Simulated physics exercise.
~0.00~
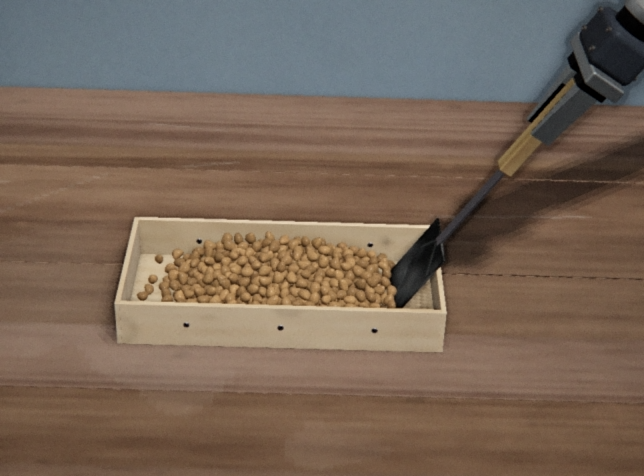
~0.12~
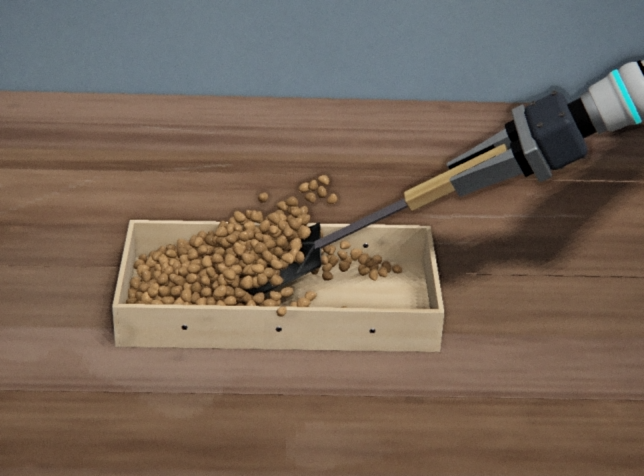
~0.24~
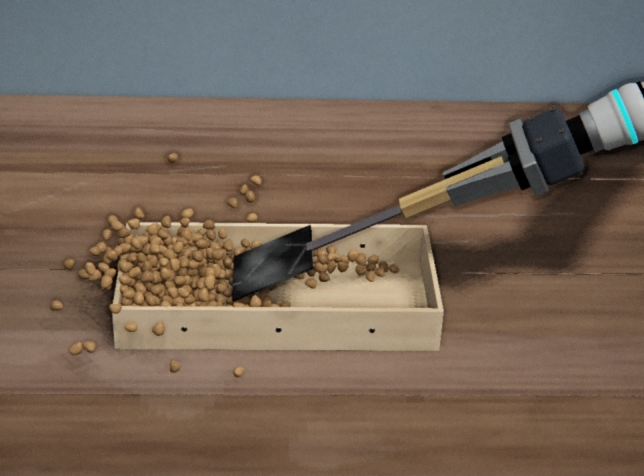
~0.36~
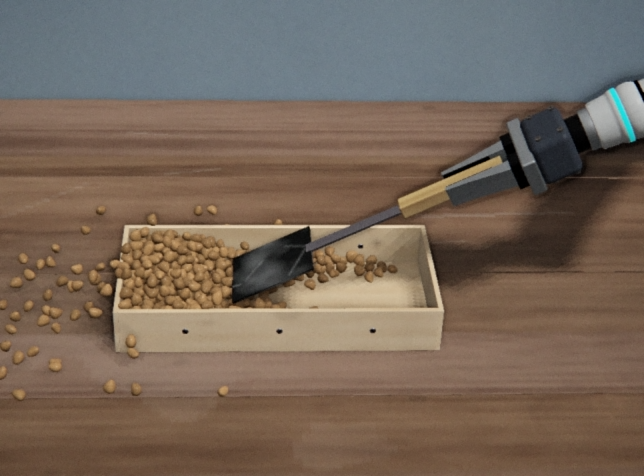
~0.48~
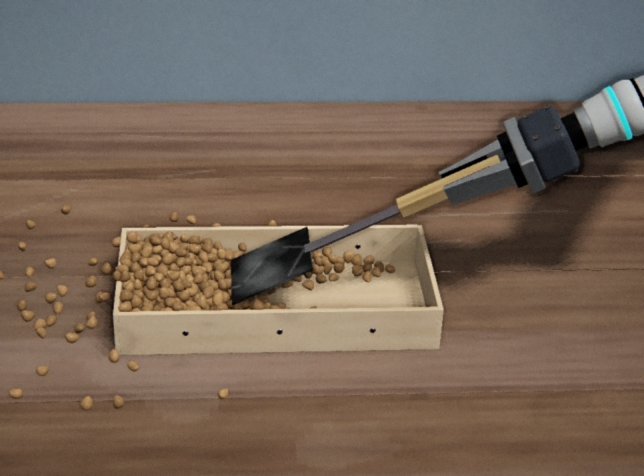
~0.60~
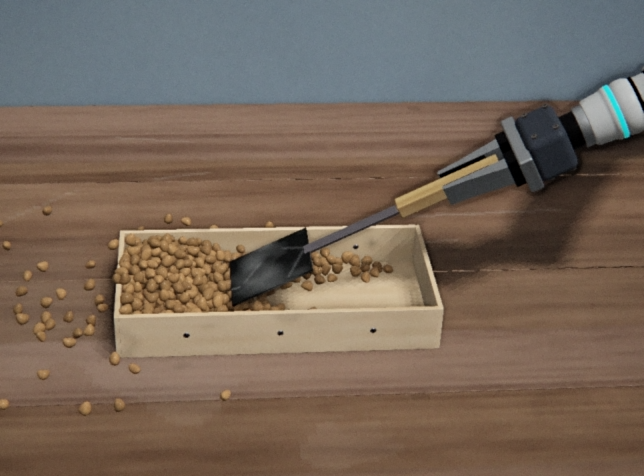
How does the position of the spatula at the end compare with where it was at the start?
At the start the spatula is at the right end of the tray, and at the end it rests further left, near the middle of the tray against the heaped beans.
